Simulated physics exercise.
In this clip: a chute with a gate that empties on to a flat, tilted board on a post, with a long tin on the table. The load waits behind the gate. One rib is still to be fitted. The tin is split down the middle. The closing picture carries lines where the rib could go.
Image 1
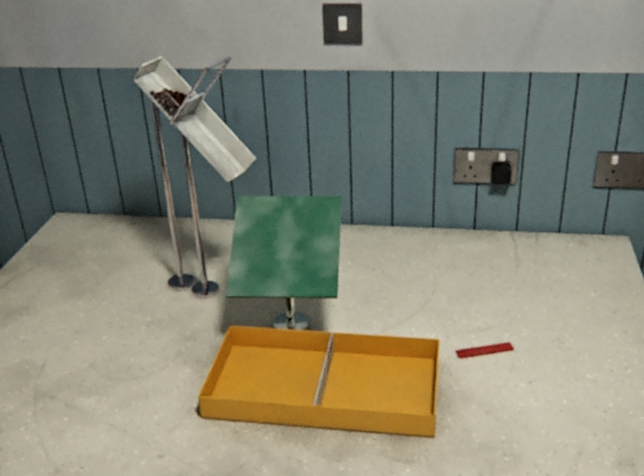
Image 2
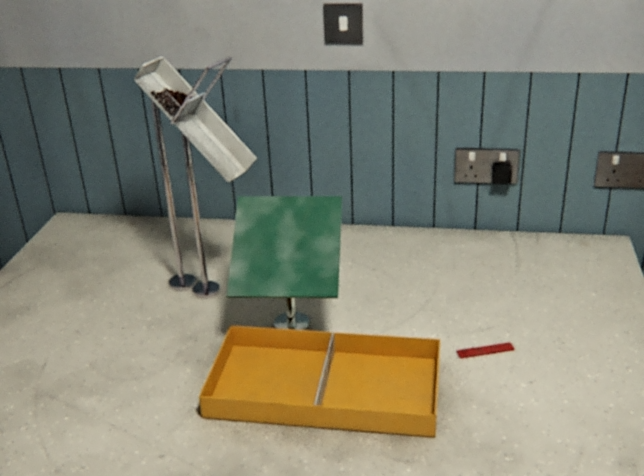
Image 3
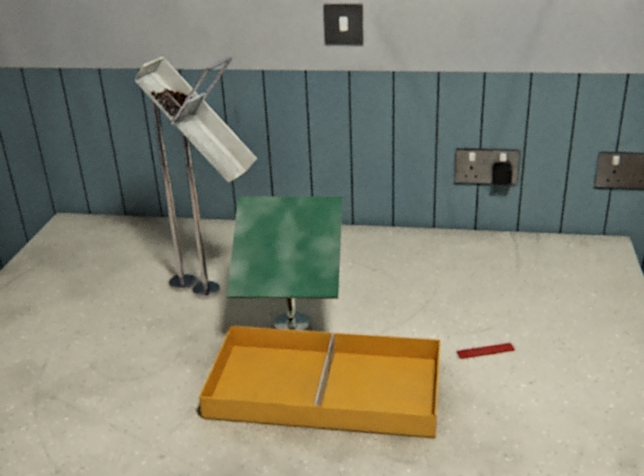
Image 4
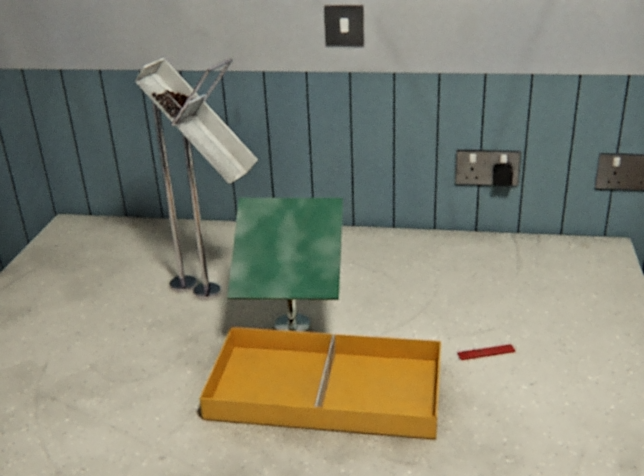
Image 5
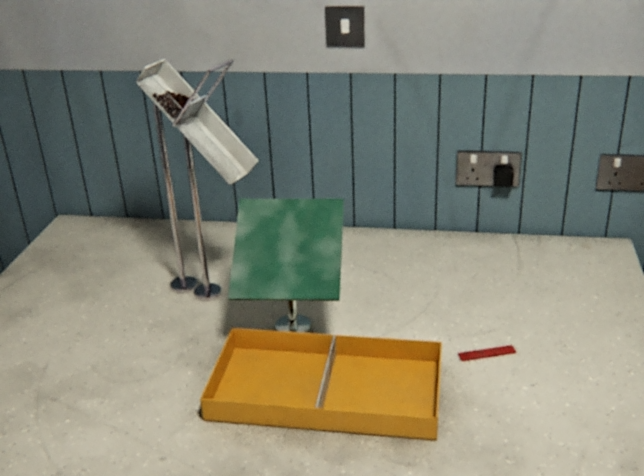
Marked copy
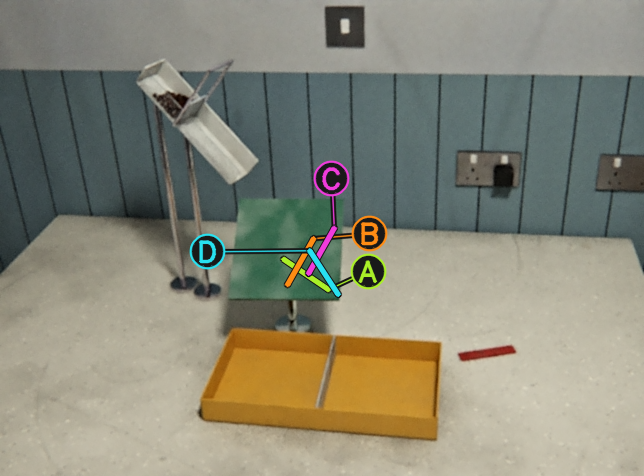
On a pale tabletop against blue panelling, a raised chute held small dark balls behind its gate, above a tilted green board and a divided yellow tin, and nothing visibly moved.
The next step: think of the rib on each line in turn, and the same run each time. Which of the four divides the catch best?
D beats the others.
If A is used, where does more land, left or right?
More lands on the right.
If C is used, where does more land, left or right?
More lands on the left.
On the marked copy, line A from (283, 259) to (328, 289); line B from (313, 238) to (287, 284); line C from (334, 228) to (308, 273); line D from (309, 250) to (338, 294).
If A is chosen, of what is caught, a small share in the left half, the bulk in the right.
If B is chosen, of what is caught, all but a few in the left half, only a few in the right.
If C is chosen, of what is caught, all but a few in the left half, a small share in the right.
If D is chosen, of what is caught, close to half in the left half, close to half in the right.
